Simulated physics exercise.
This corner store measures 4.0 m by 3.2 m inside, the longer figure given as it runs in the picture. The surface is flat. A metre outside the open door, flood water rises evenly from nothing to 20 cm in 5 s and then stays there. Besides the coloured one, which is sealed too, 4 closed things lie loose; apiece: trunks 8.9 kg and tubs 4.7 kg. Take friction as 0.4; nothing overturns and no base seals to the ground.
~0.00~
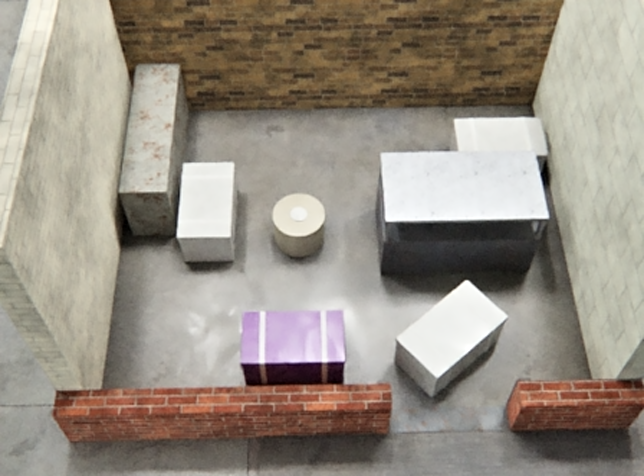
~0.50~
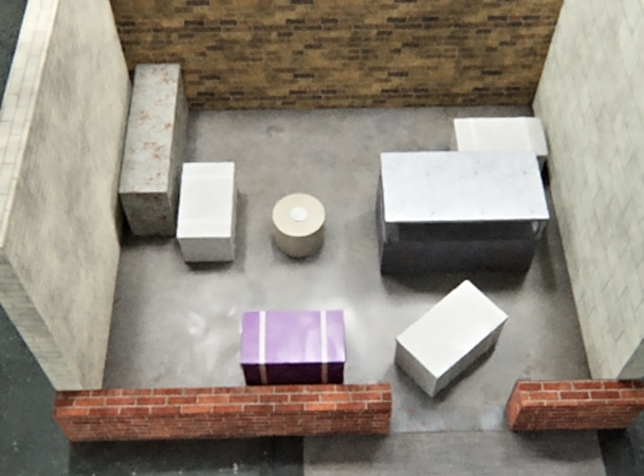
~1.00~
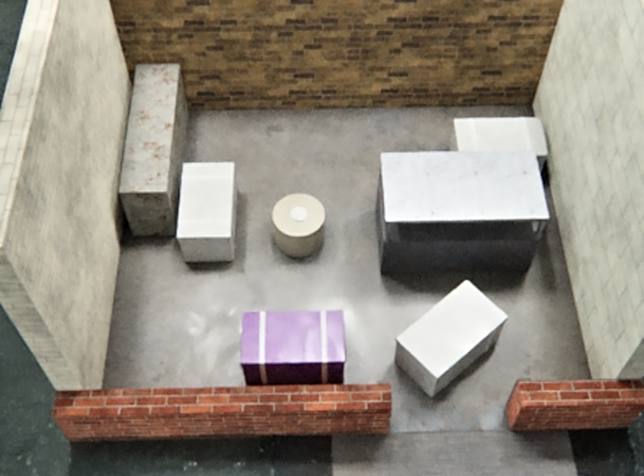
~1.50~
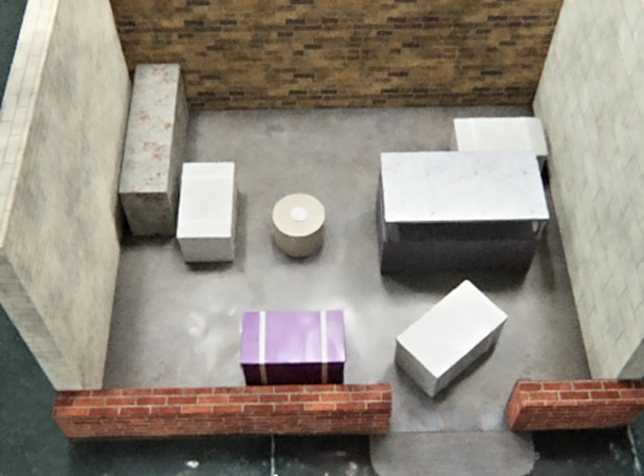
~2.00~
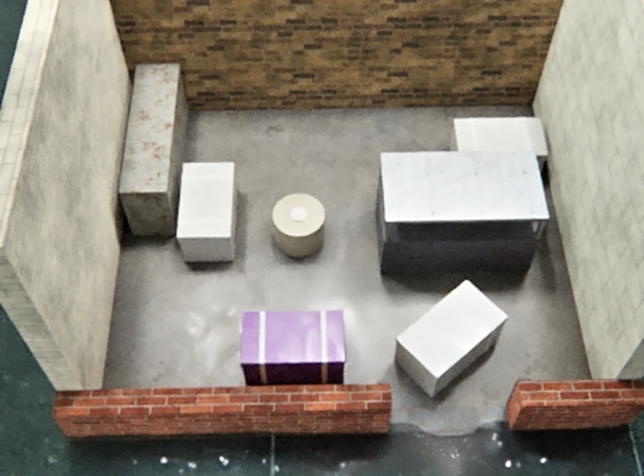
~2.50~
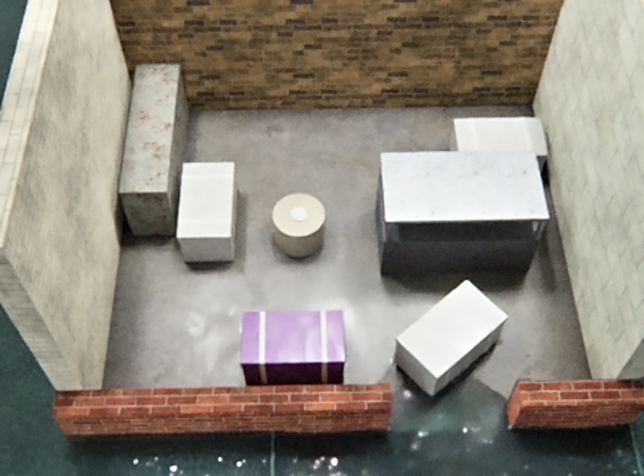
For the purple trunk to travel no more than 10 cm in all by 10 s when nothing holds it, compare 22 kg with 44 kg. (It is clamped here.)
I expect that the smaller load will do.
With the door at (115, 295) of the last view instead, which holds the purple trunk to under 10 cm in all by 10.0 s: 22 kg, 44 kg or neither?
Then only the larger load is enough.
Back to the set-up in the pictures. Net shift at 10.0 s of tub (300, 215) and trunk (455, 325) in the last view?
In turn: 140 cm, 200 cm.
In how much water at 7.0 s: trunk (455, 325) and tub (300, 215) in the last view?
Roughly 8 and 2 cm.
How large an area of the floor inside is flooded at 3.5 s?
About 1.5 m2.
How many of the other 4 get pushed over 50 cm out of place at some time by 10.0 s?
That makes 3.
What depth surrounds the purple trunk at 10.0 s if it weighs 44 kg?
Roughly 6 cm.
After 3.5 s the purple trunk would be 0 cm from its start with 22 kg and 0 cm from its start with 44 kg; 1 cm of water round it then.
After 4.5 s the purple trunk would be 0 cm from its start with 22 kg and 0 cm from its start with 44 kg; 1 cm of water round it then.
After 7.0 s the purple trunk would be 0 cm from its start with 22 kg and 0 cm from its start with 44 kg; 2 cm of water round it then.
After 10.0 s the purple trunk would be 0 cm from its start with 22 kg and 0 cm from its start with 44 kg; 6 cm of water round it then.
